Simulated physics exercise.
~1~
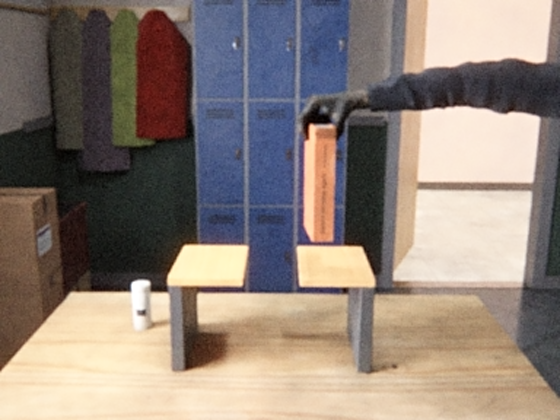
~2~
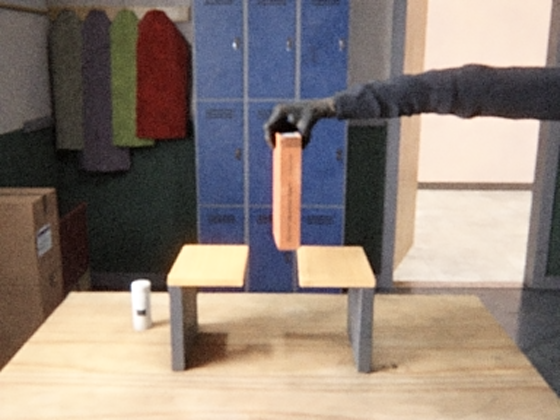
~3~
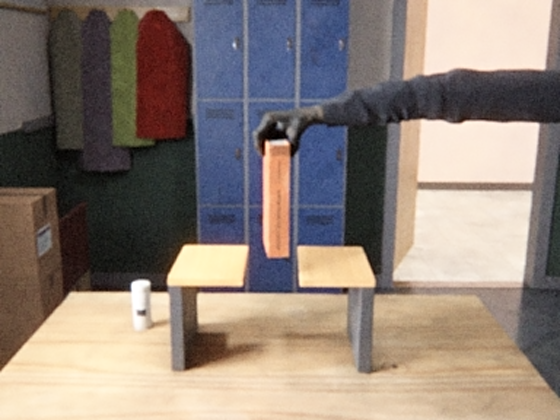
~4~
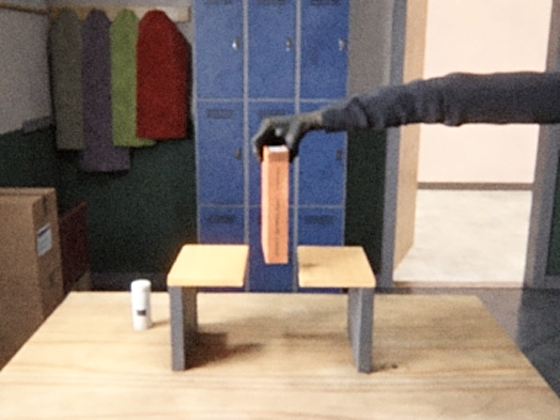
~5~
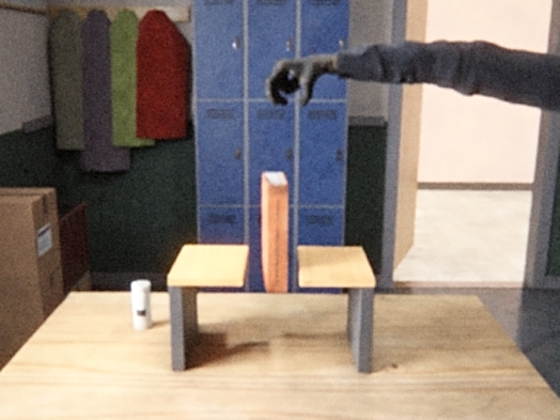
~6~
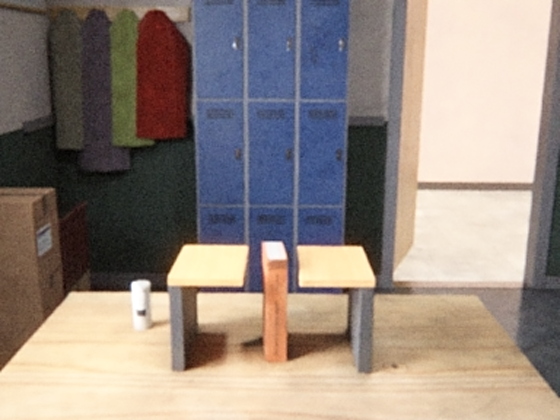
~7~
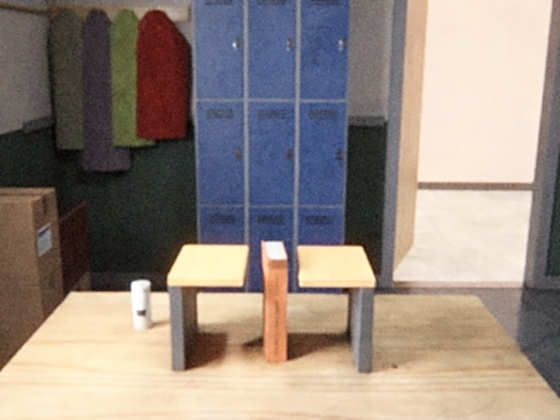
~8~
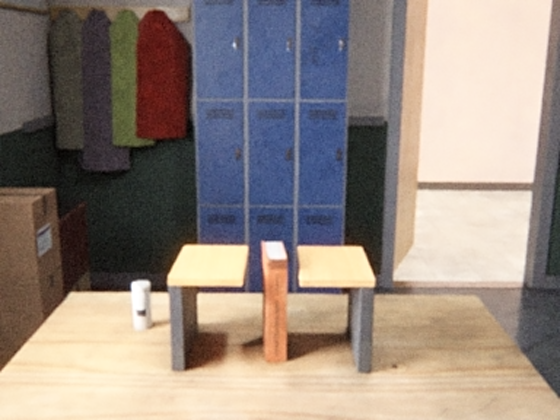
The footage shows a gloved hand moving an upright orange book left over the gap between two ledges on a table, lowering it and letting go. The book drops through the gap and ends standing upright on the table between the ledges, while a white shaker stays in place.
